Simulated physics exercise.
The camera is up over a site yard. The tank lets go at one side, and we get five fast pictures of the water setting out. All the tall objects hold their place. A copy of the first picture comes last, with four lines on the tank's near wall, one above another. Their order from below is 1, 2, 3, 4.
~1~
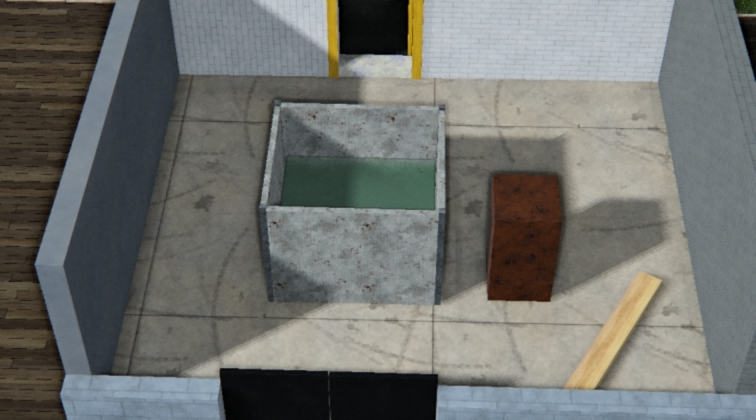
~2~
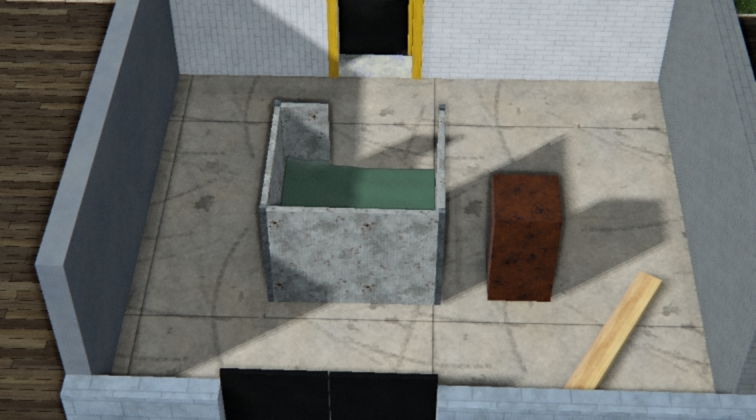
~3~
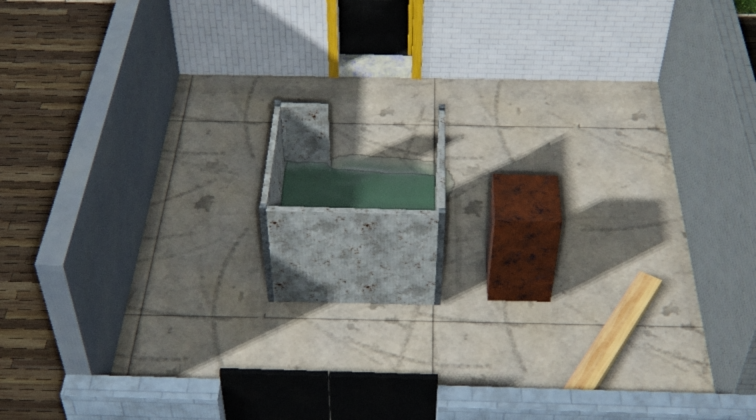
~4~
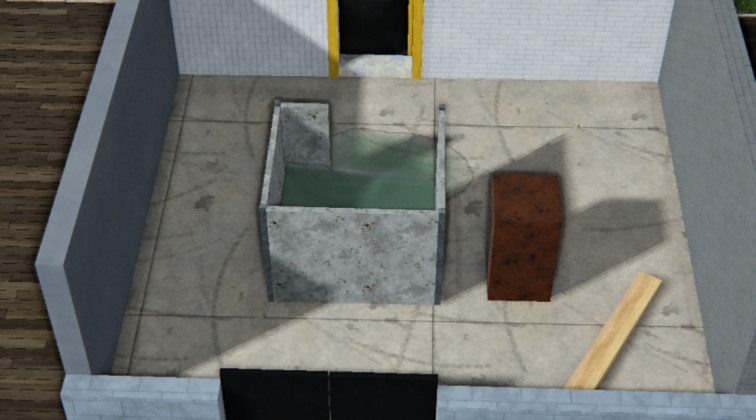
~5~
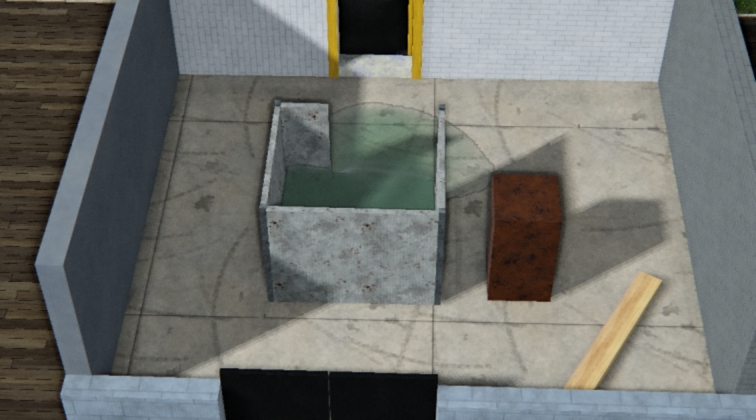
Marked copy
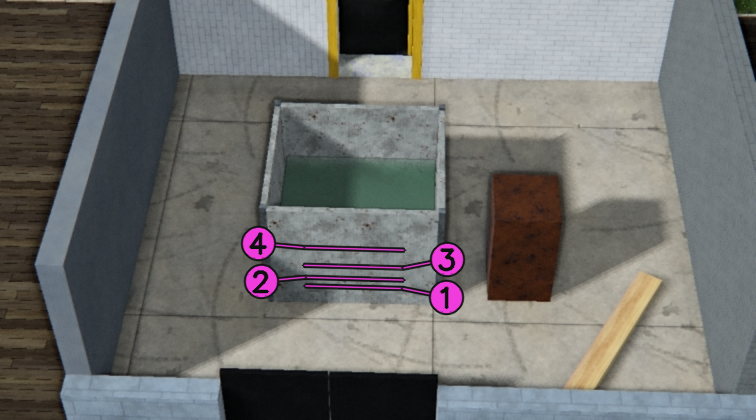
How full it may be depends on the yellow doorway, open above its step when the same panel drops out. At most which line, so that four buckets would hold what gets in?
Level 2.
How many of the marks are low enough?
Two of the four.
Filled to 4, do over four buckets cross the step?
Yes, it does.
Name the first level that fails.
3 it is.
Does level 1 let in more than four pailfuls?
No, not at all.
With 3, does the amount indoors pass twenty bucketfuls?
No.
On the marked copy, 1 at (354, 287); 2 at (354, 278); 3 at (353, 266); 4 at (353, 248); from the bottom up 1, 2, 3, 4.
If 1 is chosen, nothing gets over.
If 2 is chosen, a bucket or two gets in.
If 3 is chosen, about 9 bucketfuls get in.
If 4 is chosen, dozens of bucketfuls pour in.
